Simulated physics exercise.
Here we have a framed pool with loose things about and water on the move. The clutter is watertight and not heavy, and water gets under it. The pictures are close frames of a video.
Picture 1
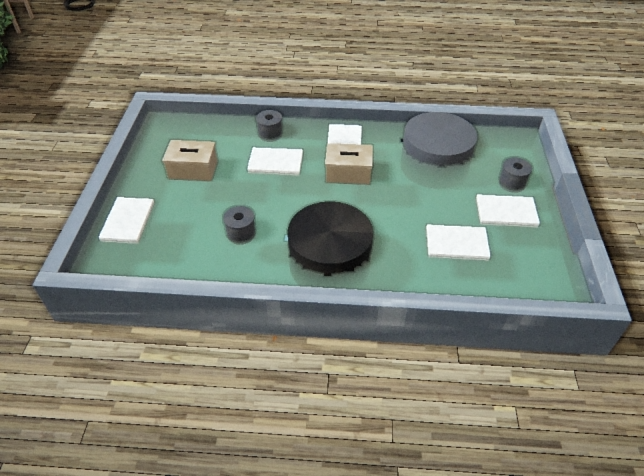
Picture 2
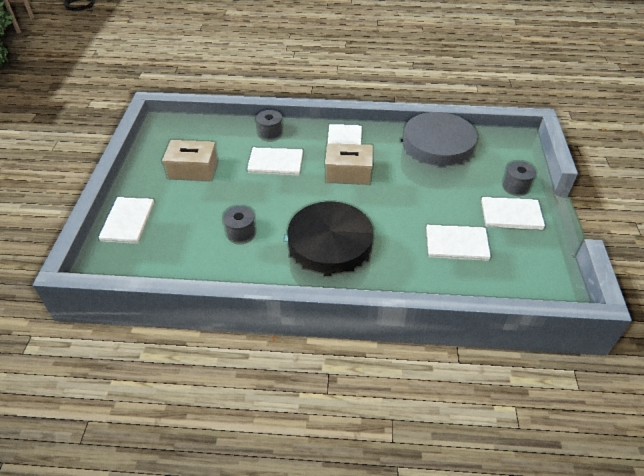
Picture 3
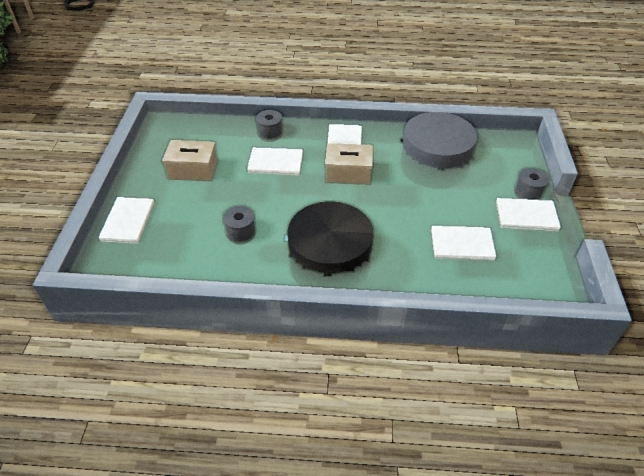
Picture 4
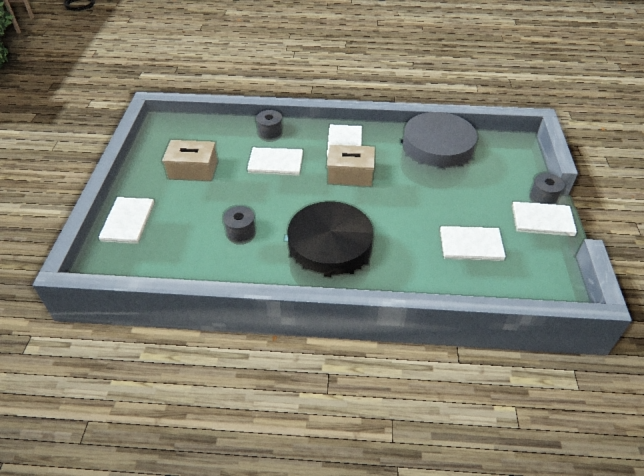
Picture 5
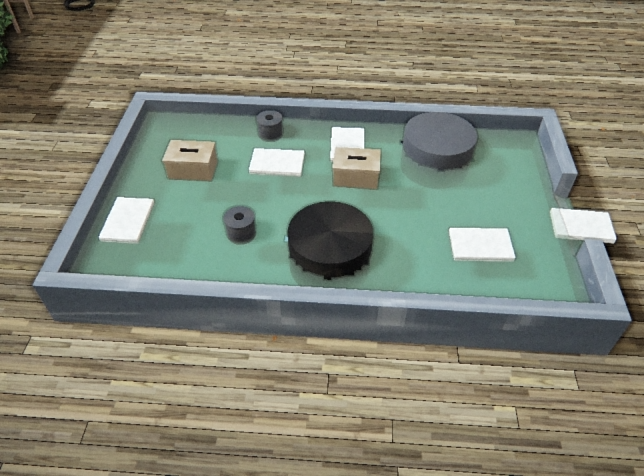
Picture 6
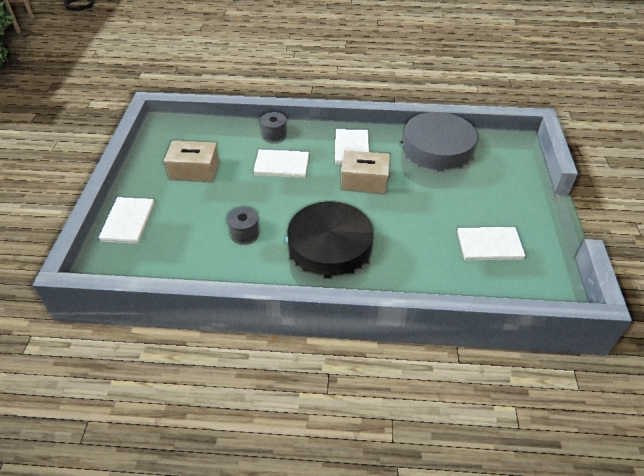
The clip opens on a framed green pool holding white slabs, two tan boxes and dark round pieces, its right wall whole. A gap then appears in that wall, and a small dark cylinder and a white slab drift right and leave view there, while a few others shift slightly.
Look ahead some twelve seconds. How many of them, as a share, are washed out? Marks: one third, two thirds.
It is one to two thirds.
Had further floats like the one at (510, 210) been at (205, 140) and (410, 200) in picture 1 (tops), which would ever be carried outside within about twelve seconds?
As listed: No, out.
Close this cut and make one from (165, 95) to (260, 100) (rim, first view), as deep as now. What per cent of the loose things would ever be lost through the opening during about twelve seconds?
Roughly 50 per cent.
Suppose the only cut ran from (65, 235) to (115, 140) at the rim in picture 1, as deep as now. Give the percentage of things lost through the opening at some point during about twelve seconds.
I make it 60 per cent.
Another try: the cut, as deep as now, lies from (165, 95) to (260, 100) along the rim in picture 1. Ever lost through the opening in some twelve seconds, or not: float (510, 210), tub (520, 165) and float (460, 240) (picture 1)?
In that order: Still in, no, still in.
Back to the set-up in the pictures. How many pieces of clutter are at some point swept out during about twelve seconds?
I count 5.
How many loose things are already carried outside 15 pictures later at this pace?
I count 4.
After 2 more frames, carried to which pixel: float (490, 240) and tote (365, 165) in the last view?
Near (518, 239) and (393, 171).
A moment on, 2 of 10 are out; 8 afloat.
Next, 3 of 10 are out; 7 afloat.
Later, 4 of 10 are out; 6 afloat.
In the end, 5 of 10 are out; 5 afloat.
